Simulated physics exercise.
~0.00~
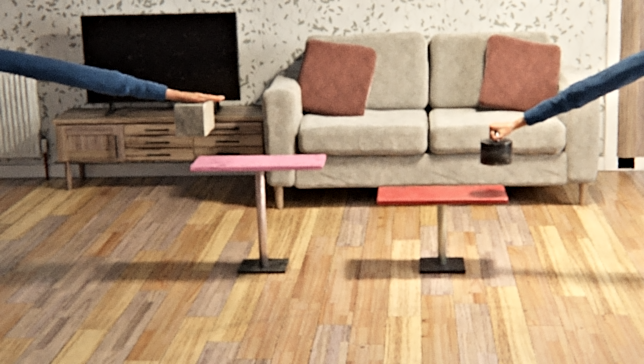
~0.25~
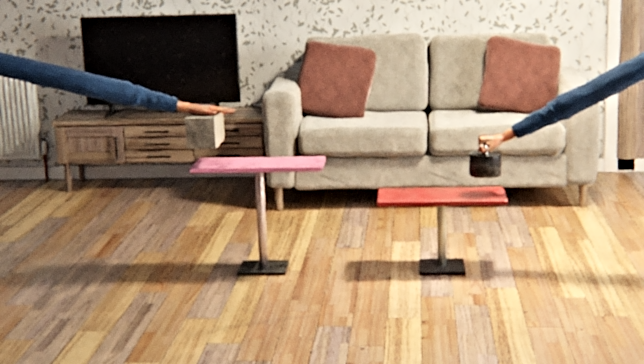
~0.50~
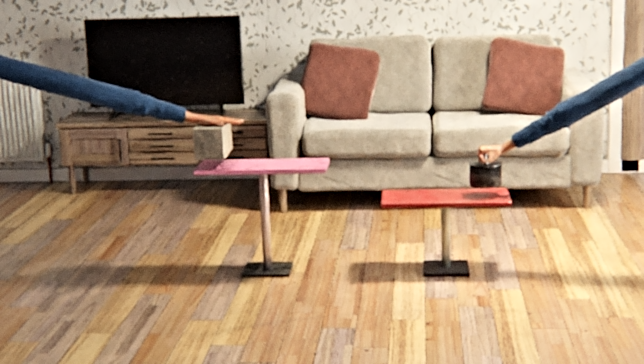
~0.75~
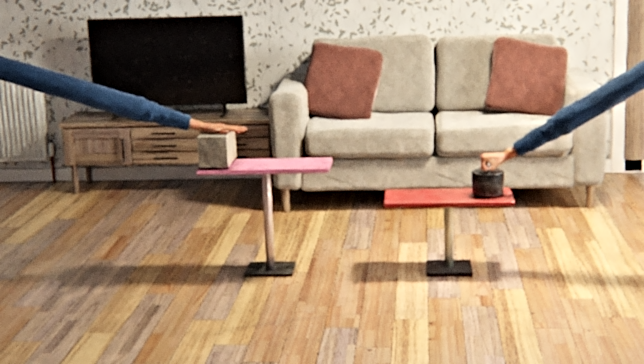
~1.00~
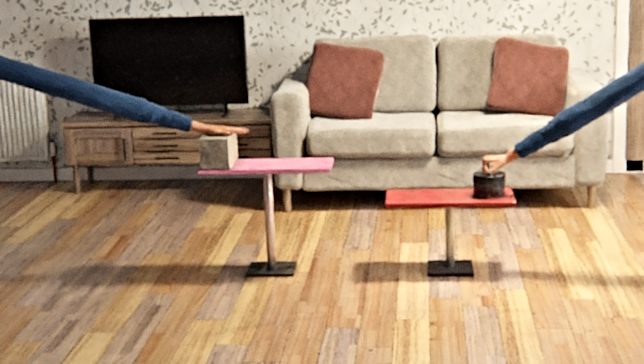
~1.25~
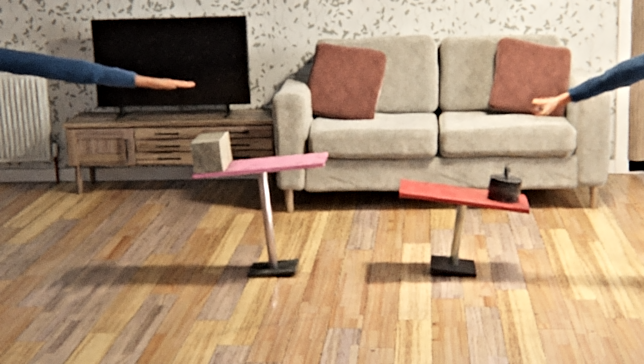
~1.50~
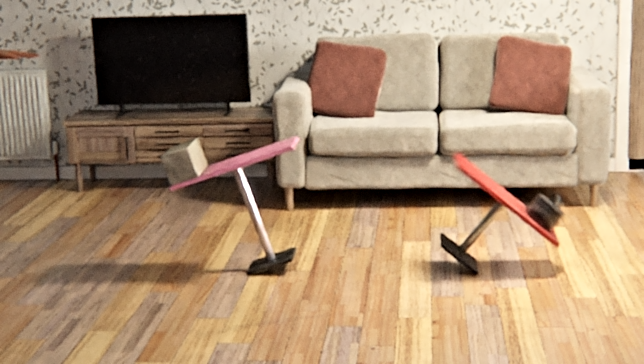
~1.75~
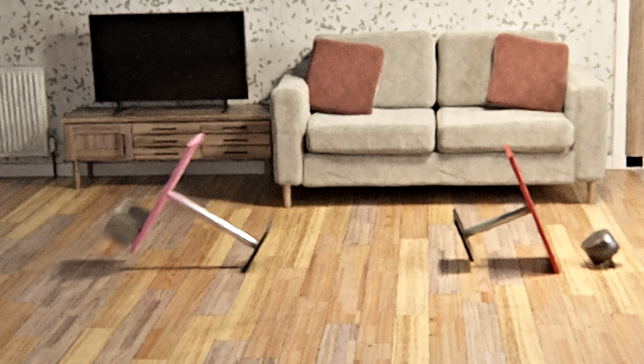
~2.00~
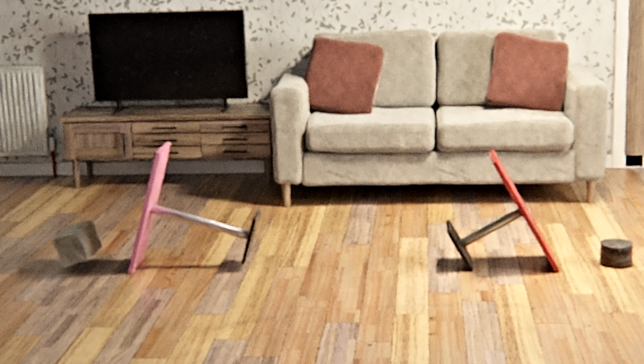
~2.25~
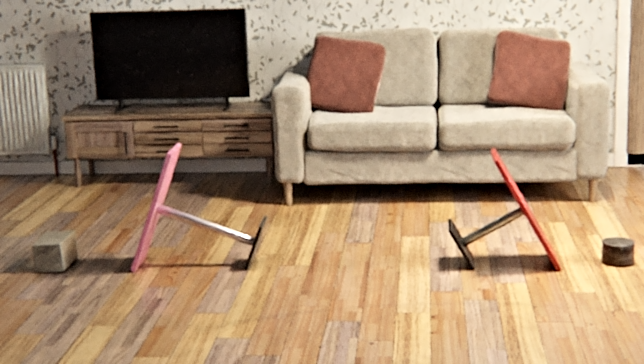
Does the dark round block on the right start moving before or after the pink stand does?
It starts moving before the pink stand. The dark block is already being lowered by the hand while the pink stand is still upright, and the stand only tips later, once the hands let go.
